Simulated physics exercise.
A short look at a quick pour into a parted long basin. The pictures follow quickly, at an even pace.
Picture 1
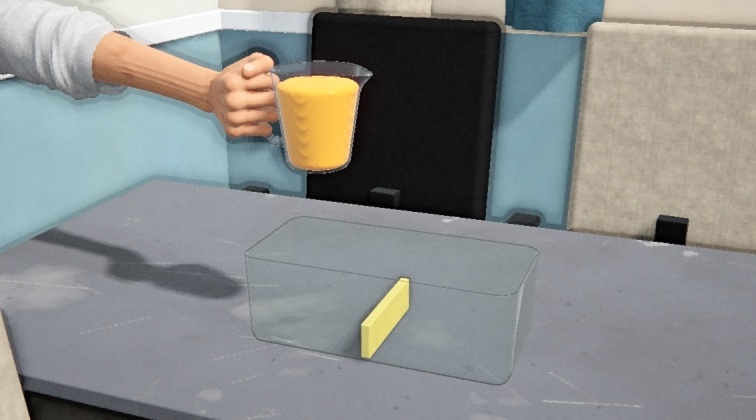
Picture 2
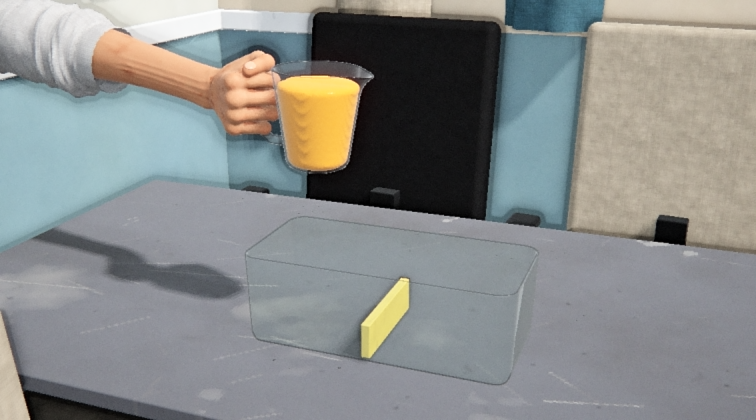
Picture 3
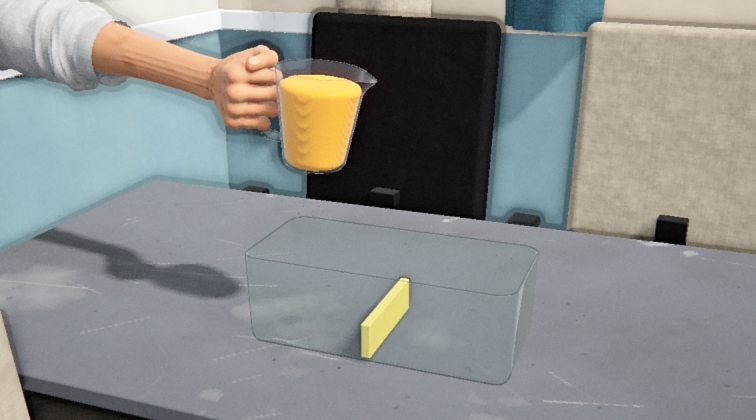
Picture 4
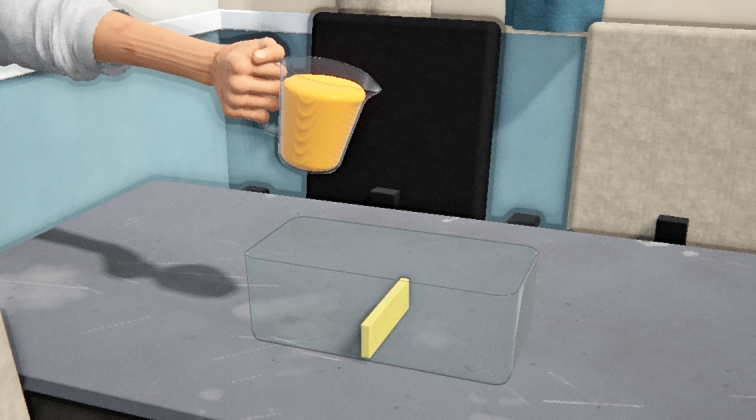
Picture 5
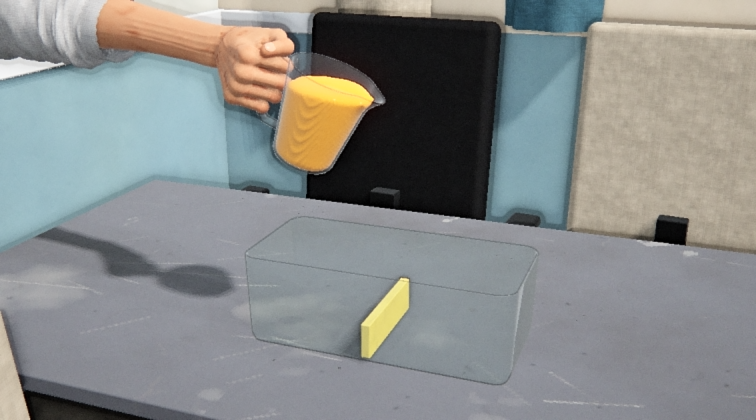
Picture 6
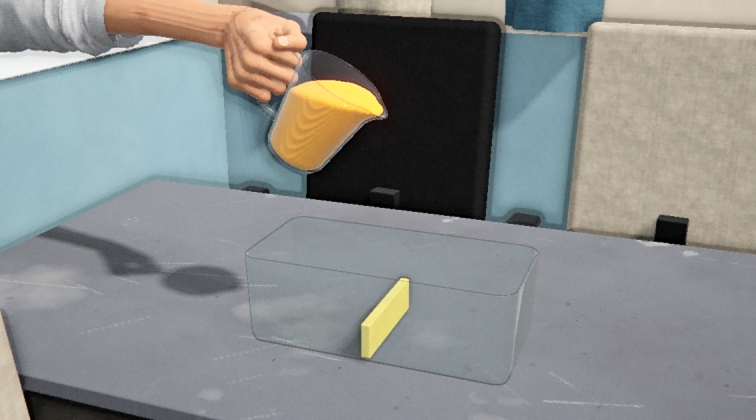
To begin with, a hand holds a clear jug of orange liquid upright above a long, clear basin with a low yellow divider inside. The hand then tilts the jug to the right, slightly at first and then more steeply, and the liquid shifts toward the spout while the basin stays still and empty of liquid.
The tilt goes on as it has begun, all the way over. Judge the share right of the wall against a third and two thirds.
It comes to above two thirds.
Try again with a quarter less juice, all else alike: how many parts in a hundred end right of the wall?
Near 90 %.
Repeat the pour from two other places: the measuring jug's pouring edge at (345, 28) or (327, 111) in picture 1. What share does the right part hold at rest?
Roughly 90 per cent, and 15 per cent.
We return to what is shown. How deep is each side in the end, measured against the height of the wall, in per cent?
Near 0 on the left, 50 on the right.
A moment on, the measuring jug is tipped on its side and 51 per cent is still to pour, 0 is left of the wall and 14 right of it.
Next, the measuring jug is tipped on its side and 16 per cent is still to pour, 1 is left of the wall and 61 right of it.
Then the measuring jug is tipped on its side and 3 per cent is still to pour, 4 is left of the wall and 84 right of it.
Later the measuring jug is tipped on its side and 0 per cent is still to pour, 5 is left of the wall and 90 right of it.
In the end 5 per cent lies left of the wall, 91 right of it and 4 outside.
